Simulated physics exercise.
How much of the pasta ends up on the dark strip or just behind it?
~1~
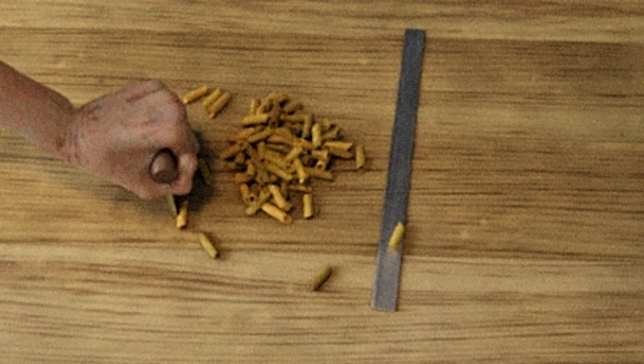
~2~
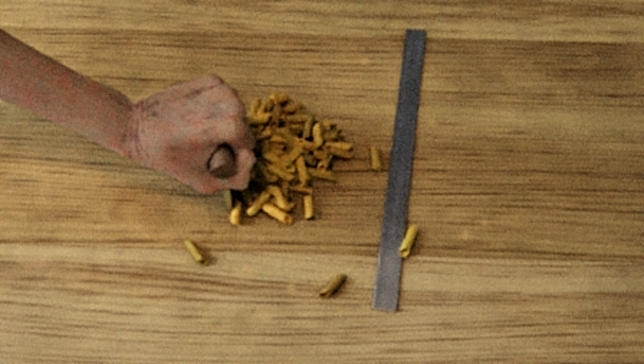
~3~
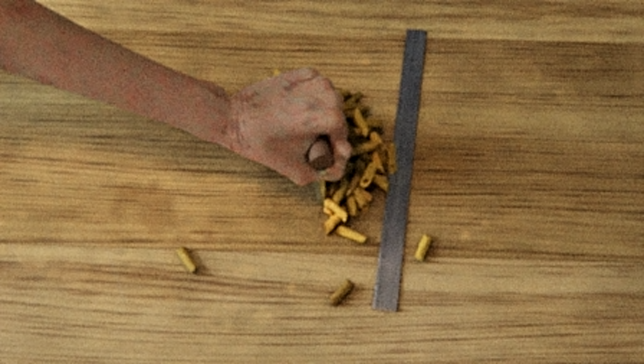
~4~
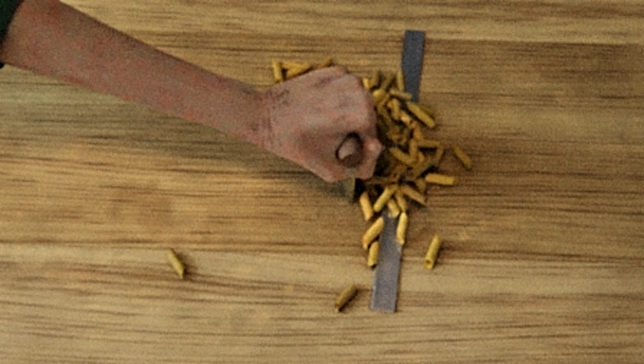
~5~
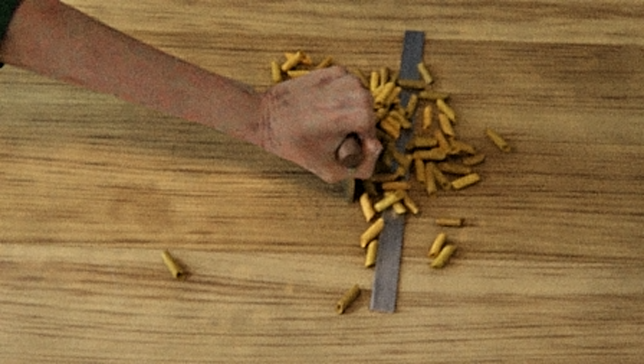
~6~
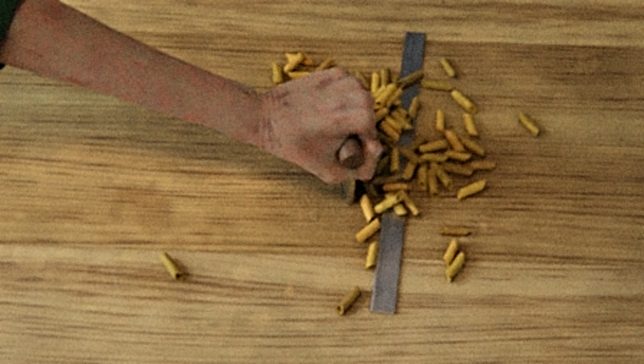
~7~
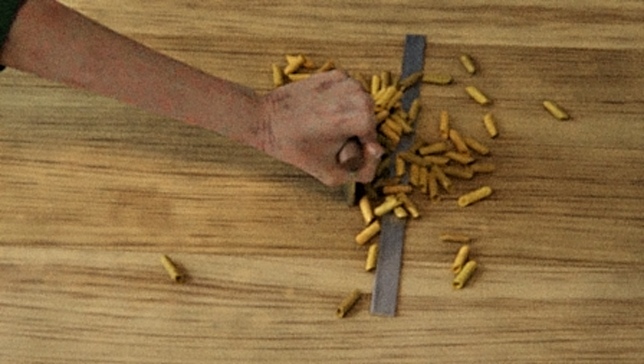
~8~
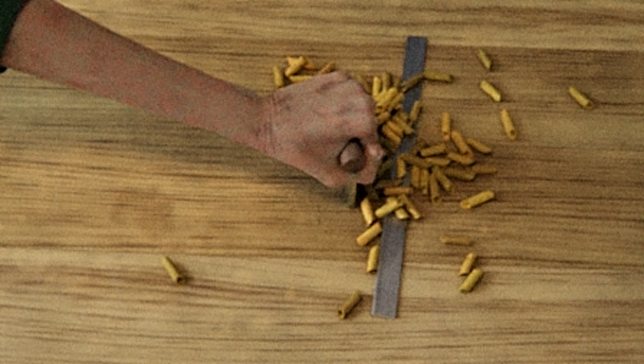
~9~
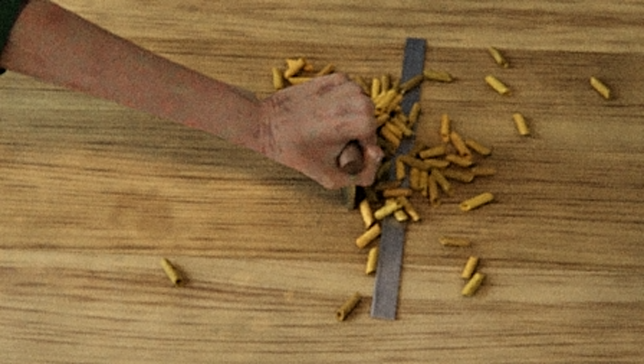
A large share of the pasta ends up on the strip or just behind it, while many other pieces lie elsewhere, including beyond it to the right.
